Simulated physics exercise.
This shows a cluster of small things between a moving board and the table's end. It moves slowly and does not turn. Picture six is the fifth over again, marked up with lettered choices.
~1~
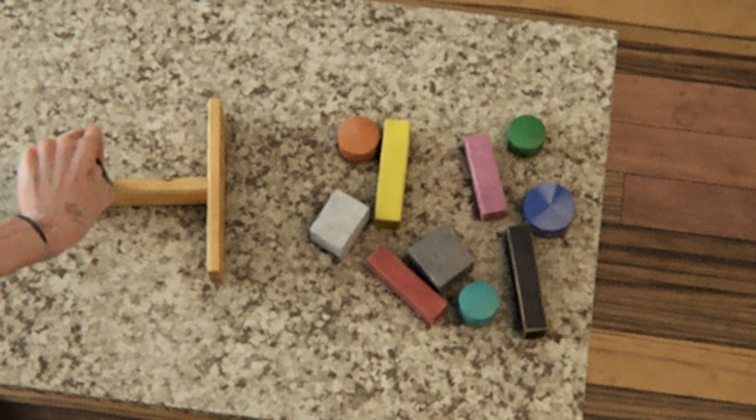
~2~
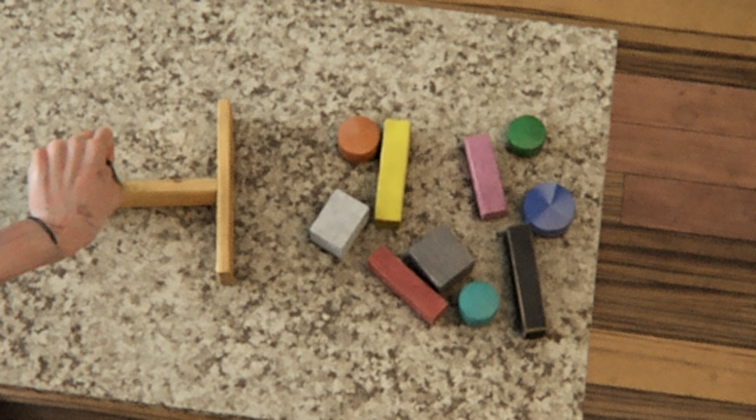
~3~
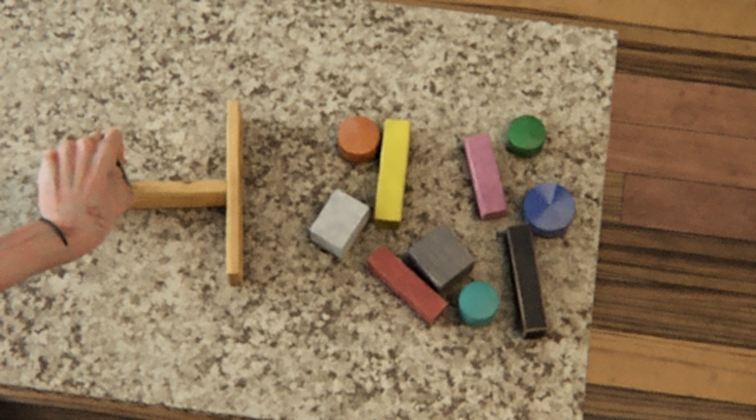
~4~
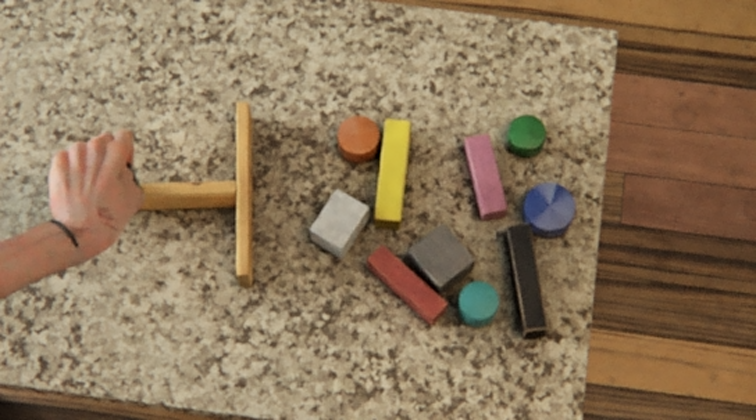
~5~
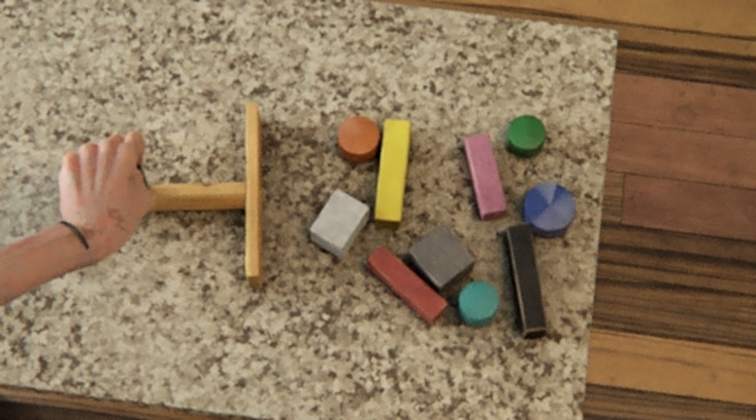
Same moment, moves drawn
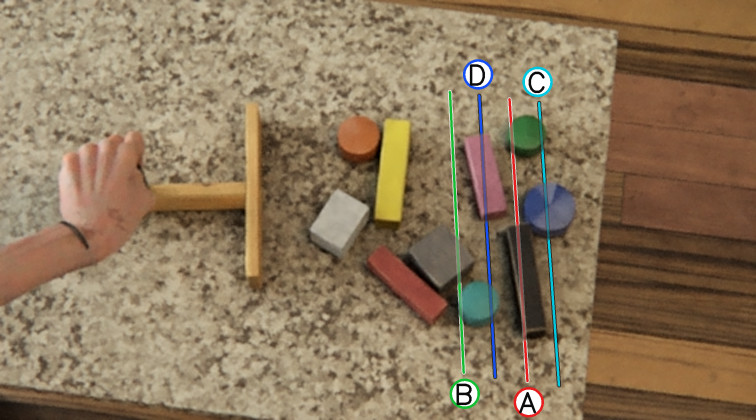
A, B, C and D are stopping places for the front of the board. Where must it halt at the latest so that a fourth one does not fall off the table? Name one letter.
A.
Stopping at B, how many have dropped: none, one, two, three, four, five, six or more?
In all, none.
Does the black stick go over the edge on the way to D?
No.
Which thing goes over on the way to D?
The blue tin goes over.
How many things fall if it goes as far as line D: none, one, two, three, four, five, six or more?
One.
On the marked copy, A at (518, 236); B at (457, 228); C at (549, 240); D at (487, 232).
Taking A. A third of the way, board (347, 200); orange tin (373, 141); yellow stick (407, 175).
Two thirds of the way, board (443, 212); blue tin (565, 211); green tin (555, 134).
When it is over, board (516, 222); black stick over the edge; blue tin over the edge; two fallen.
As for the rest, B is within the limit but short; C drops six; D is within the limit but short.
